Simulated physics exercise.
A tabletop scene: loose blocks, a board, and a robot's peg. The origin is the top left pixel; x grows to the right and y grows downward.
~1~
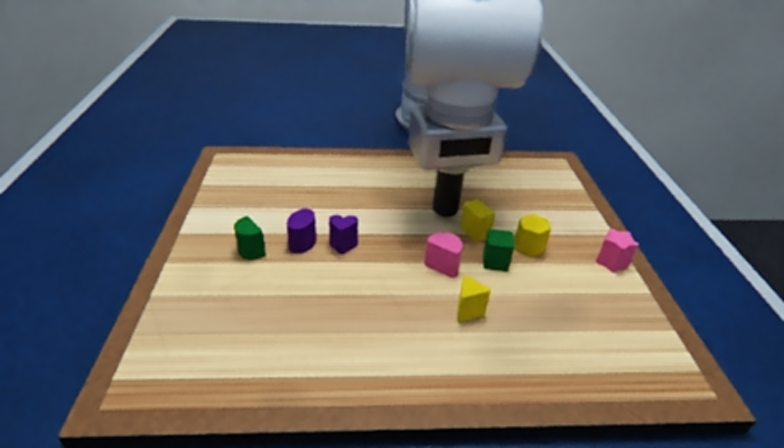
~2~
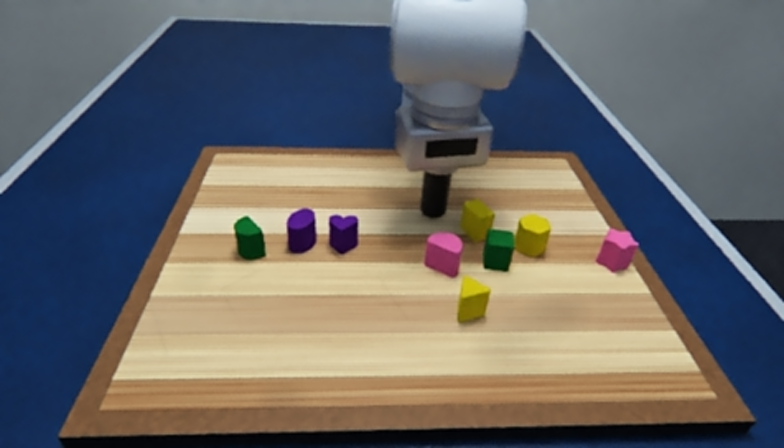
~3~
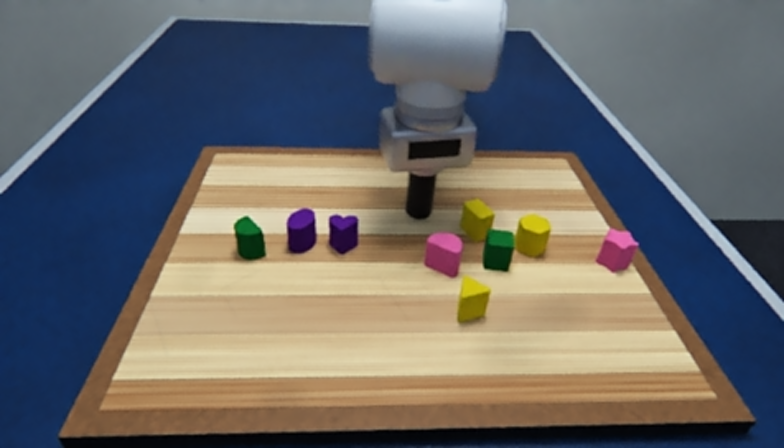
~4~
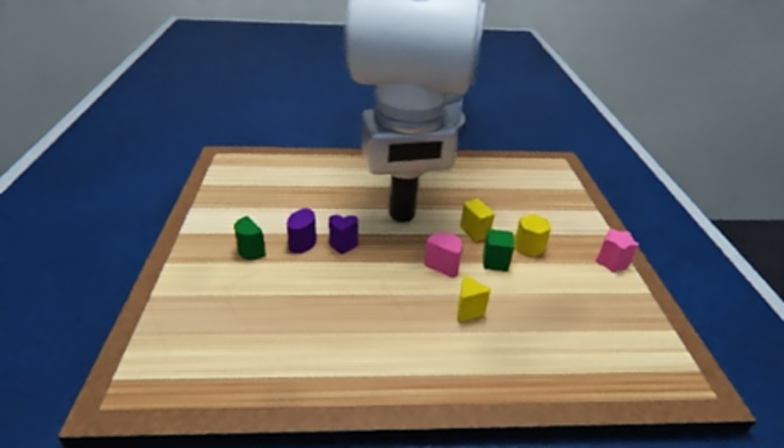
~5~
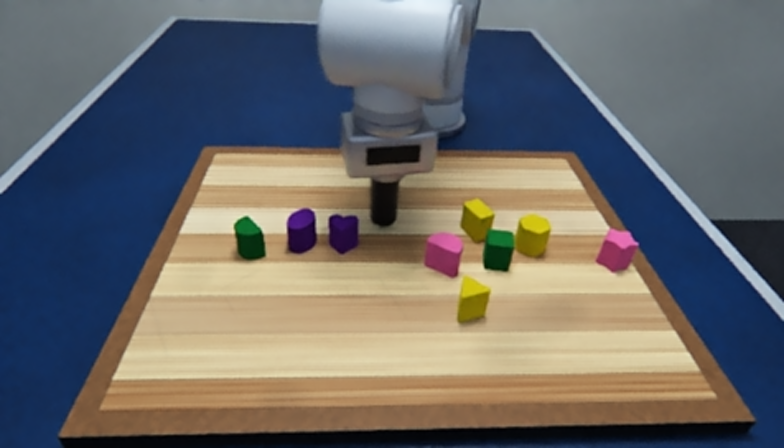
Robot arm with a dark peg sliding steadily left across a wooden board, the green, purple, pink and yellow blocks staying still.
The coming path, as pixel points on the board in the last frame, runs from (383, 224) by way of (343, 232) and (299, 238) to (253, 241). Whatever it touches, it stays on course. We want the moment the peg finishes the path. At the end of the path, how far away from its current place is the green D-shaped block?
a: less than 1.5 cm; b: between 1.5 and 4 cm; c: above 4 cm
Correct choice: B.
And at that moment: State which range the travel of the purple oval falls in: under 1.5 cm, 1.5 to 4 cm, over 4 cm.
More than 4 cm.
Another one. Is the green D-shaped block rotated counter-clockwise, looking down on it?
No, that is not what happens.
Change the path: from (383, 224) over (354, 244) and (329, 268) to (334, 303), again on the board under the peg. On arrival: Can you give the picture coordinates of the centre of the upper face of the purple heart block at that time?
It should be at (304, 237) by then.
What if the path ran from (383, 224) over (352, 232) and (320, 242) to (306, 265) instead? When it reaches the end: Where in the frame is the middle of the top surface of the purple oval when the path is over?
My best guess is (280, 224).
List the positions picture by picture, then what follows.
The first picture shows tip of the peg at (445, 210), middles of tops, green D-shaped block at (247, 226), purple oval at (301, 218), purple heart block at (343, 220).
The second picture shows peg at (433, 211), nothing pushed.
The third picture shows peg at (419, 213), nothing pushed.
The fourth picture shows peg at (402, 215), nothing pushed.
The fifth picture shows peg at (383, 219), green D-shaped block at (247, 226), purple oval at (301, 218), purple heart block at (343, 220).
On the path given first. One third of the way, peg at (342, 227); purple heart block at (341, 223).
Two thirds of the way, peg at (298, 233); purple oval at (274, 227), turned 45° anticlockwise; purple heart block at (338, 224), turned 25° anticlockwise.
At the end, peg at (253, 235); green D-shaped block at (226, 233), turned 25° clockwise; purple oval at (259, 233), turned 100° anticlockwise; purple heart block at (338, 224), turned 25° anticlockwise.
